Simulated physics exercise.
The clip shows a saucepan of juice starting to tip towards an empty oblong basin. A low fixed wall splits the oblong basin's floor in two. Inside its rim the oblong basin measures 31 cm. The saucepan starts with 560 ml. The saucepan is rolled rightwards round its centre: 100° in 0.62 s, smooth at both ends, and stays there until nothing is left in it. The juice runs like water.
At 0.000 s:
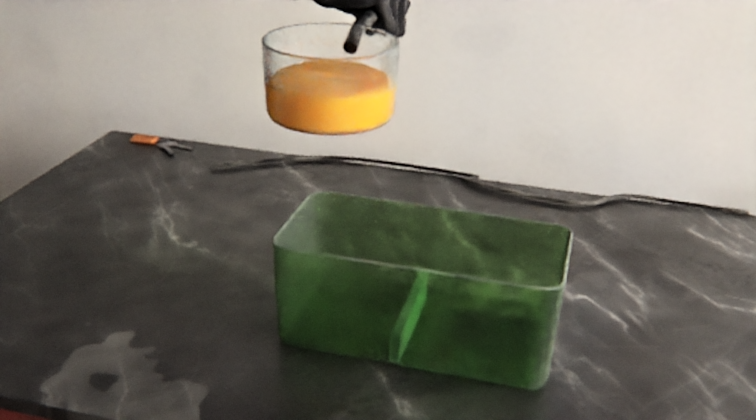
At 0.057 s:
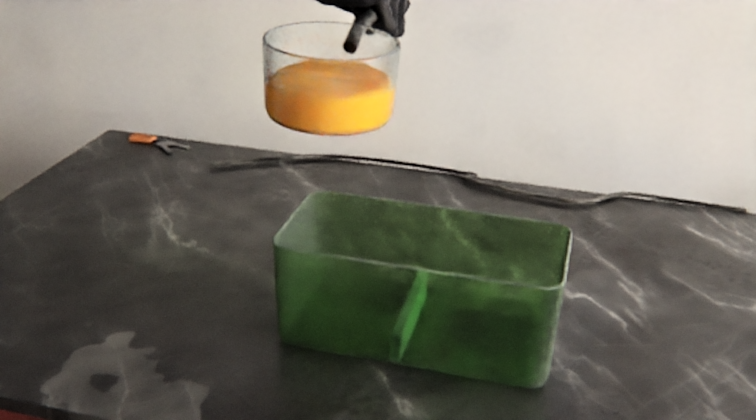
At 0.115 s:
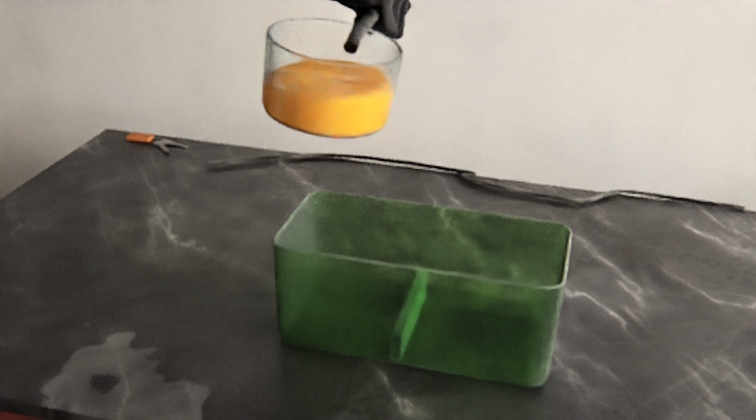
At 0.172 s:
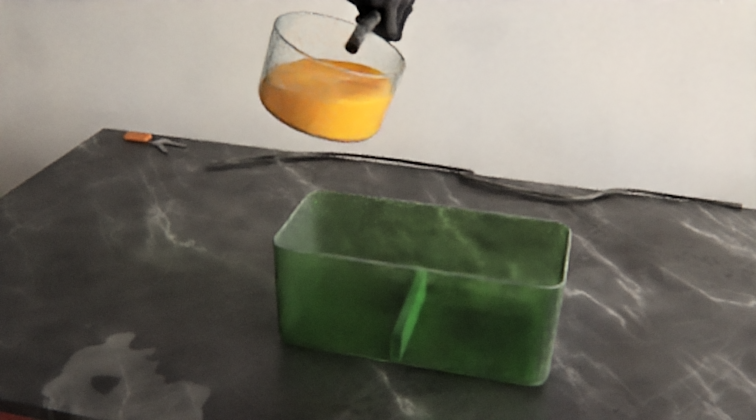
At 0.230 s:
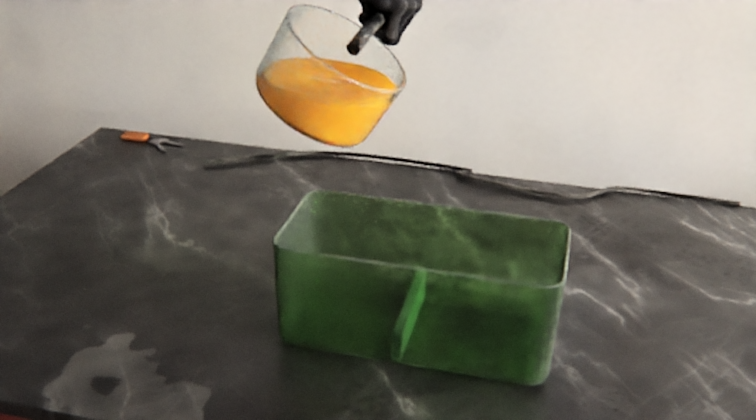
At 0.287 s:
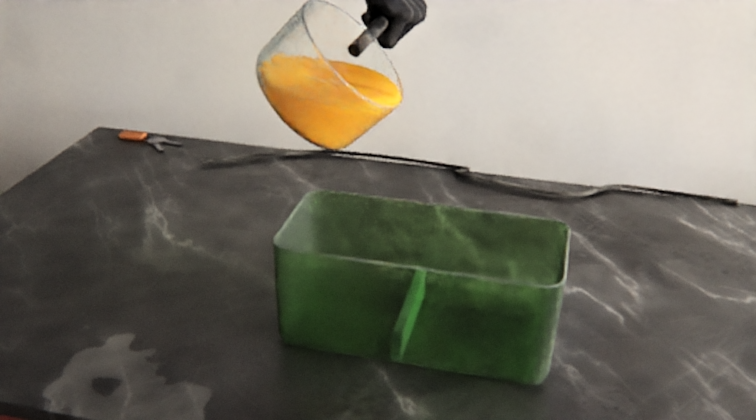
In this clip, a dark-gloved hand holds a clear round pan of orange juice above an empty green oblong basin with a low dividing wall, tilting the pan gradually rightwards as the juice shifts towards its right rim.
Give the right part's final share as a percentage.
About 88 per cent.
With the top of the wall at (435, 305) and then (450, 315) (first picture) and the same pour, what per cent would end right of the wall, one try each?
First 45, then 20 per cent.
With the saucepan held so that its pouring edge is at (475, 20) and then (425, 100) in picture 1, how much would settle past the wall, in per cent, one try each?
First 80, then 90 per cent.
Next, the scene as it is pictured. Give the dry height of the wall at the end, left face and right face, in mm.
Some 34 mm on the left and 14 mm on the right.
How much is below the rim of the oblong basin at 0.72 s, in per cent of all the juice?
Near 74 in a hundred.
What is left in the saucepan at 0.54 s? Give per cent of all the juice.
Near 36 in a hundred.
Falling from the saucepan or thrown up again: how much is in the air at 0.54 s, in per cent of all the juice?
Some 48 per cent.
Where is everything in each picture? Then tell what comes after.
In the first picture, it leans 0°; its right rim is at (396, 49); the juice meets the walls at (274, 71) and (393, 83); the oblong basin's rim runs from (292, 217) to (567, 259); the wall's top is at (411, 303).
In the second picture, it leans 2°; its right rim is at (397, 51); the juice meets the walls at (274, 71) and (393, 84).
In the third picture, it leans 8°; its right rim is at (400, 59); the juice meets the walls at (272, 70) and (393, 85).
In the fourth picture, it leans 18°; its right rim is at (402, 71); the juice meets the walls at (270, 67) and (394, 87).
In the fifth picture, it leans 30°; its right rim is at (403, 87); the juice meets the walls at (265, 63) and (396, 89).
In the sixth picture, it leans 44°; its right rim is at (399, 104); the juice meets the walls at (270, 60) and (402, 94).
After 0.54 s the tilt is 96° and 36 per cent is still to pour, 0 is left of the wall and 16 right of it.
After 0.72 s the tilt is 100° and 13 per cent is still to pour, 9 is left of the wall and 66 right of it.
After 0.91 s the tilt is 100° and 3 per cent is still to pour, 9 is left of the wall and 83 right of it.
After 1.12 s the tilt is 100° and 0 per cent is still to pour, 10 is left of the wall and 88 right of it.
In the end 11 per cent lies left of the wall, 88 right of it and 1 outside.
